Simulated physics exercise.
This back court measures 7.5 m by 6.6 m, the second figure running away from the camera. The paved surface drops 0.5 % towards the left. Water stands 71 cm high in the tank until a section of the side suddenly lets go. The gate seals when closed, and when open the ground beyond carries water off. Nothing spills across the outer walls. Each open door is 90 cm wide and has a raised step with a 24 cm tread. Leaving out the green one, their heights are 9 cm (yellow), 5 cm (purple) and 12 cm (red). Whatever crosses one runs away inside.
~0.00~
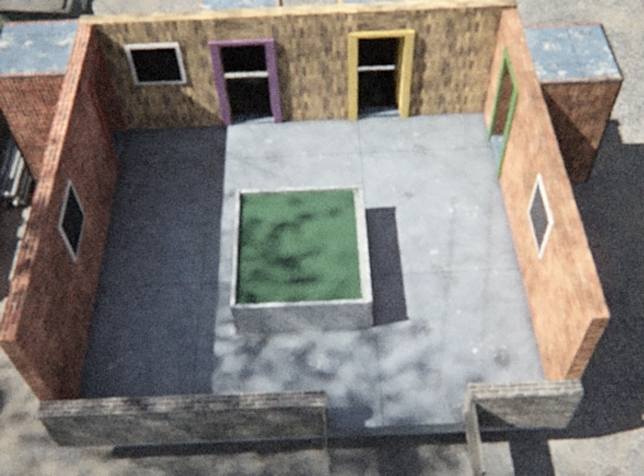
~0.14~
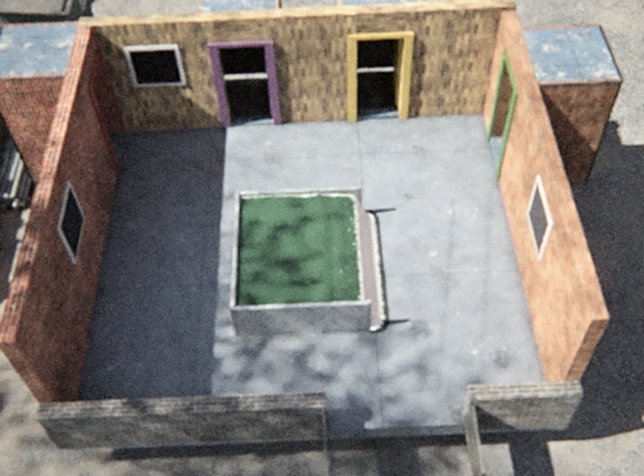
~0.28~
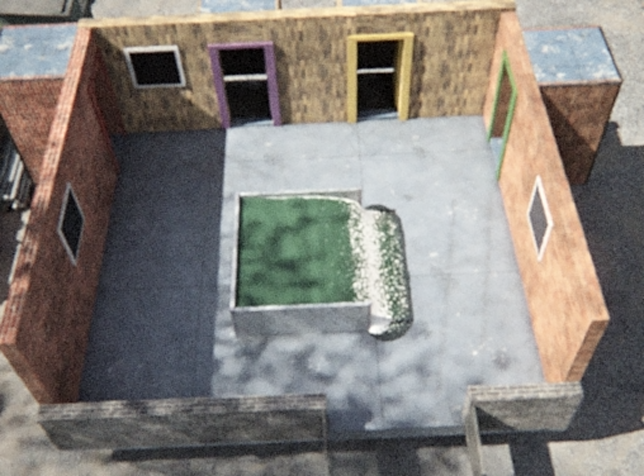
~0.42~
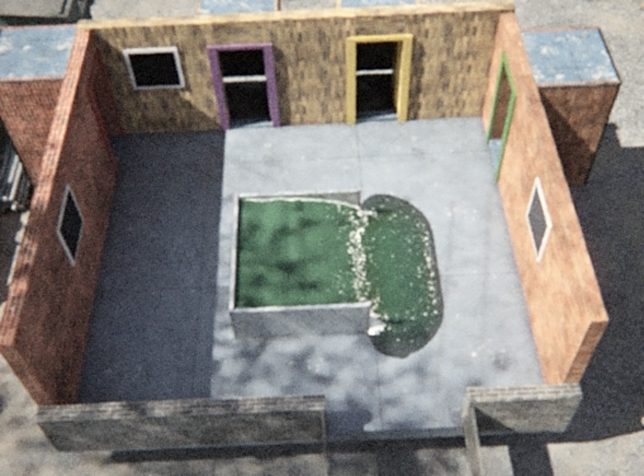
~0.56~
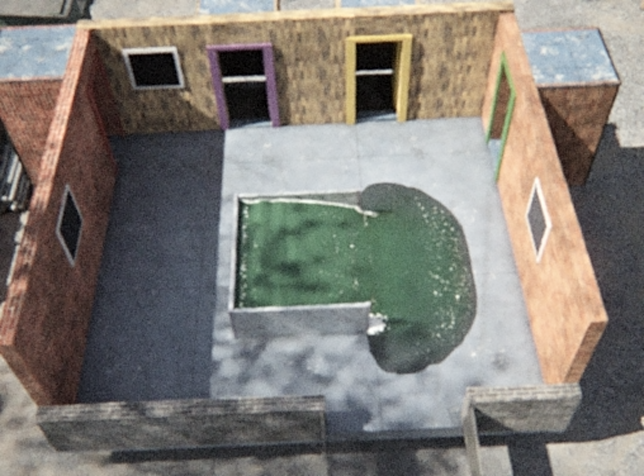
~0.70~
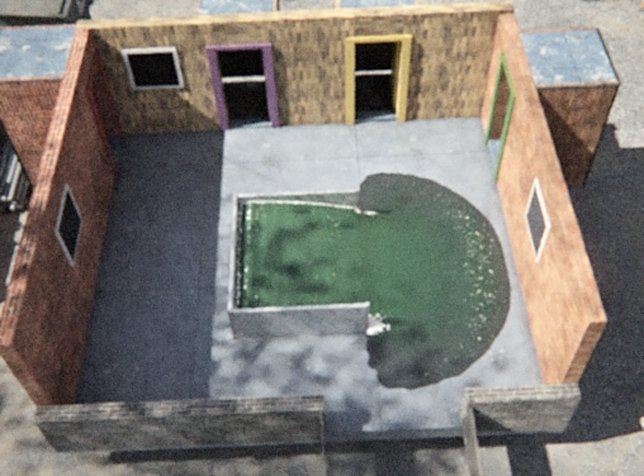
Green water sat still in a square tank in a walled courtyard, then poured out through its right side, foaming at first, and spread across the grey paving in a wide, rounded pool.
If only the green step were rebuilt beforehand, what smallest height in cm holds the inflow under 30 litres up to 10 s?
It would have to be roughly 14 cm high.
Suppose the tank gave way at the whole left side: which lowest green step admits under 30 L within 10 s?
Then roughly 7.0 cm.
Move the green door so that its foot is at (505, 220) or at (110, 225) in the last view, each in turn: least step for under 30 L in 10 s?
About 30 and 7.0 cm.
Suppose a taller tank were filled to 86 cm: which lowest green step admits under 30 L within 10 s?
Then roughly 18 cm.
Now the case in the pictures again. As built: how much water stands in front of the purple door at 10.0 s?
Some 5.0 cm.
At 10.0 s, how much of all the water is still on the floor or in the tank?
About 86 per cent.
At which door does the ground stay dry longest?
It is the red one.
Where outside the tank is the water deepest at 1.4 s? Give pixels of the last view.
Around (513, 276).
After 1.4 s water covers 30 % of the floor, deepest (44 cm) near (513, 276); 10 cm at the green door, 0 litres in over its 13 cm step.
After 3.0 s water covers 35 % of the floor, deepest (40 cm) near (543, 408); 17 cm at the green door, 16 litres in over its 13 cm step.
After 10.0 s water covers 100 % of the floor, deepest (15 cm) near (122, 138); 6 cm at the green door, 38 litres in over its 13 cm step.
At the green door as built, the water arrived by 1.3 s and peaked near 20 cm at 2.2 s.
Run again over the same 10 s with other heights there, 50 litres in over 12 cm, 14 litres over 16.5 cm. The limit of 30 litres is kept from about 14 cm up.
